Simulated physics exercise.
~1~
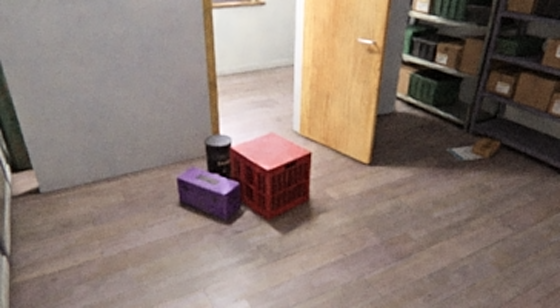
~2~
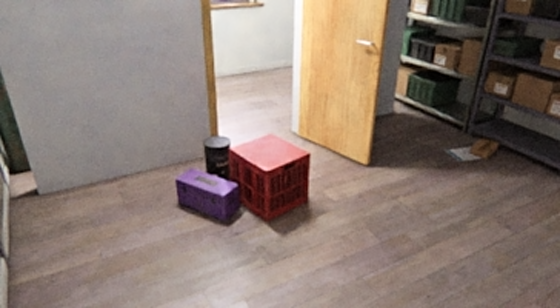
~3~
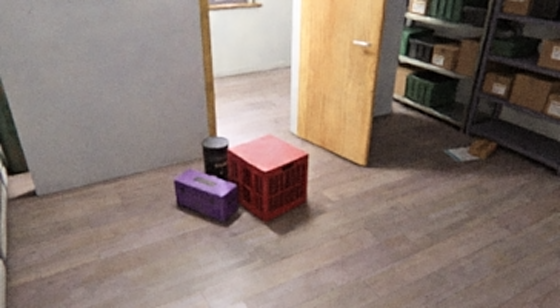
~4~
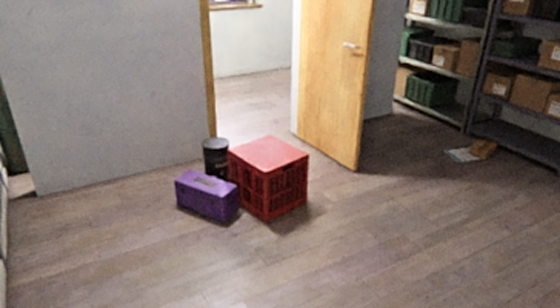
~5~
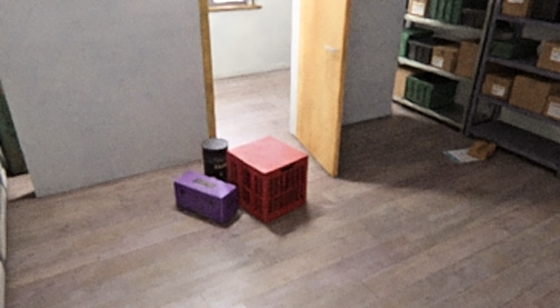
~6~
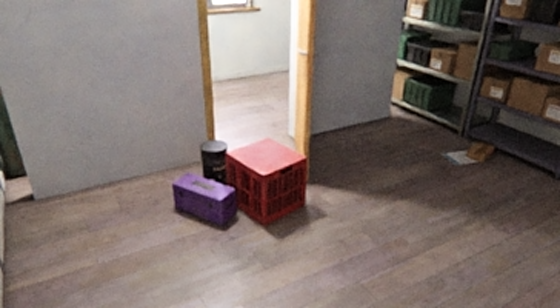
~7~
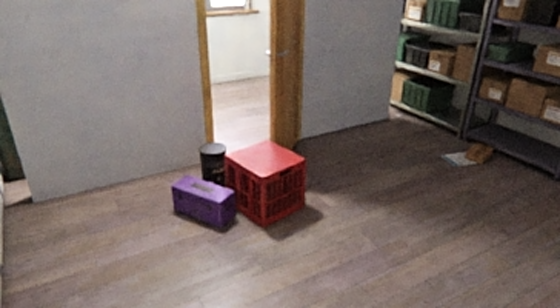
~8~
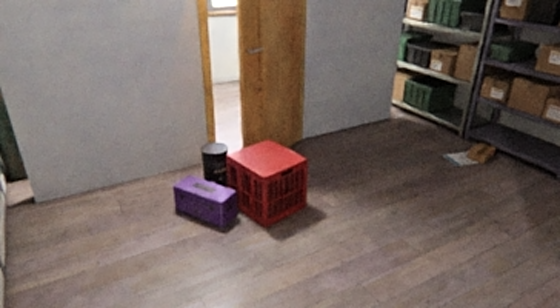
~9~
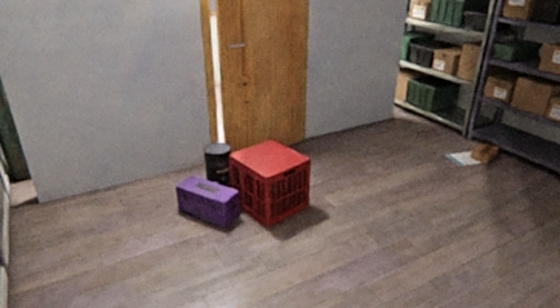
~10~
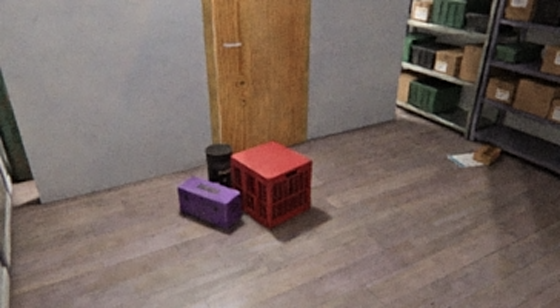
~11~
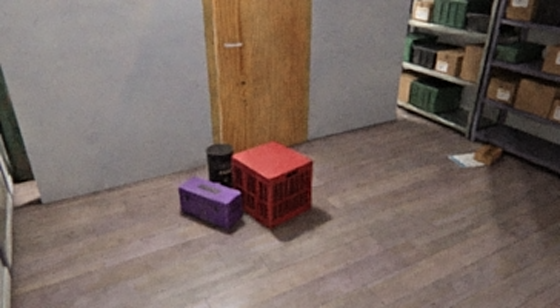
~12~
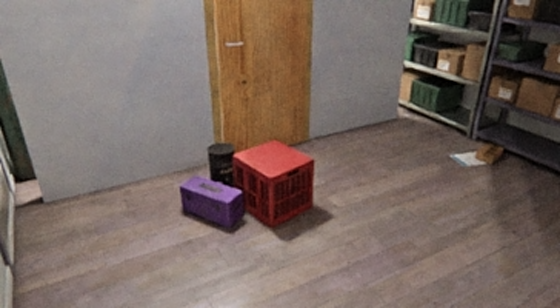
Wooden door swinging fully shut behind a red crate, purple toolbox and black pail that stay still on the floor.
